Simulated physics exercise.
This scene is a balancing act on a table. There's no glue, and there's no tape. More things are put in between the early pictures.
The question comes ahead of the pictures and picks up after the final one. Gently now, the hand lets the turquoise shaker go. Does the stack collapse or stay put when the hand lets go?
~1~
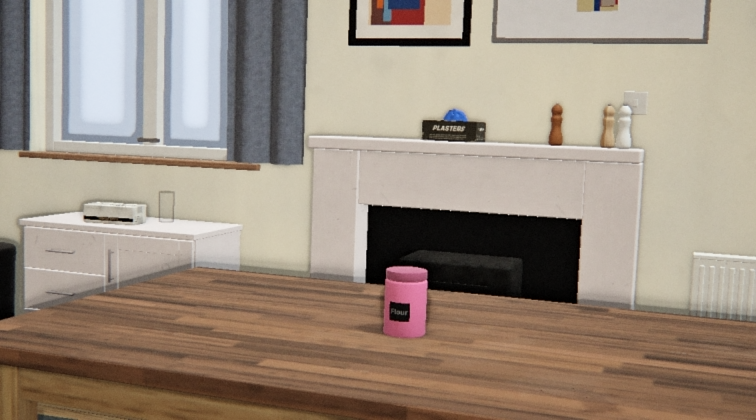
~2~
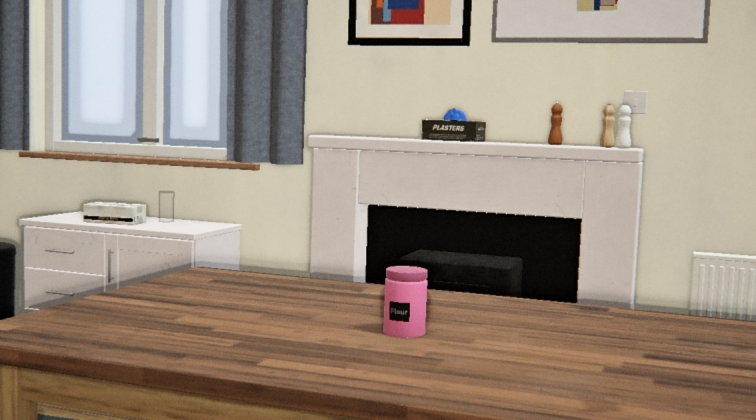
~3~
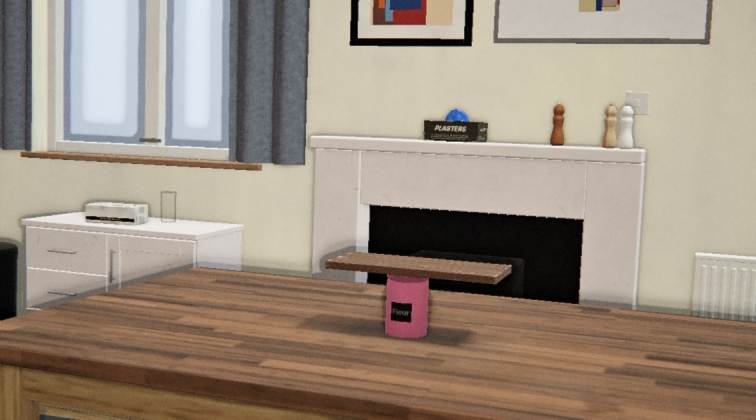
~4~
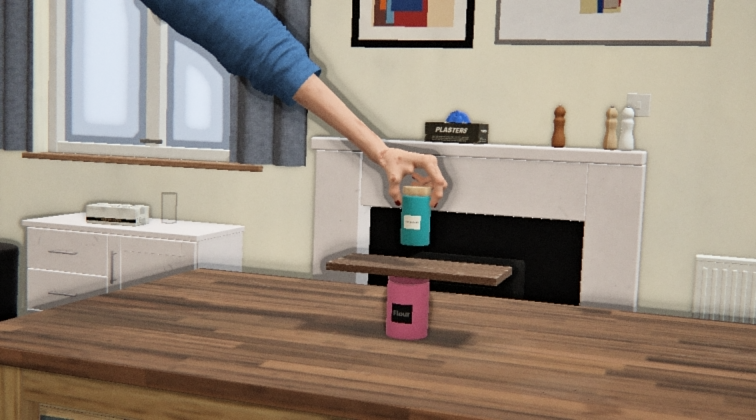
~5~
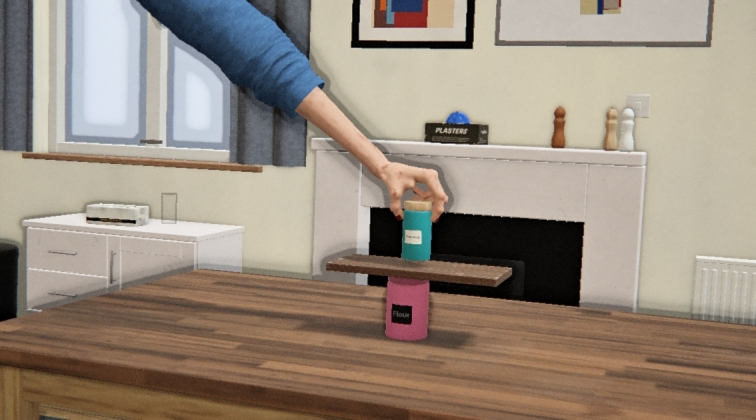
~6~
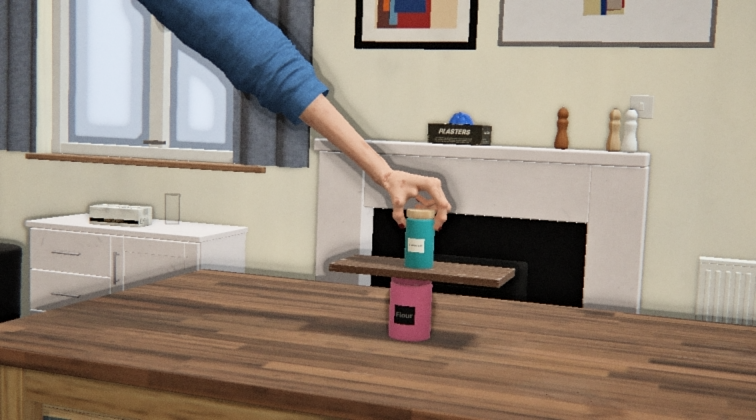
Turns out nothing tips over there.
Then, 0.60 s after the last picture, nothing has stirred.
Then, 1.40 s after the last picture, turquoise shaker resting near (420, 239).
At rest, all 3 in place. Seen from the same camera at the end, turquoise shaker near (420, 239). The stack holds.
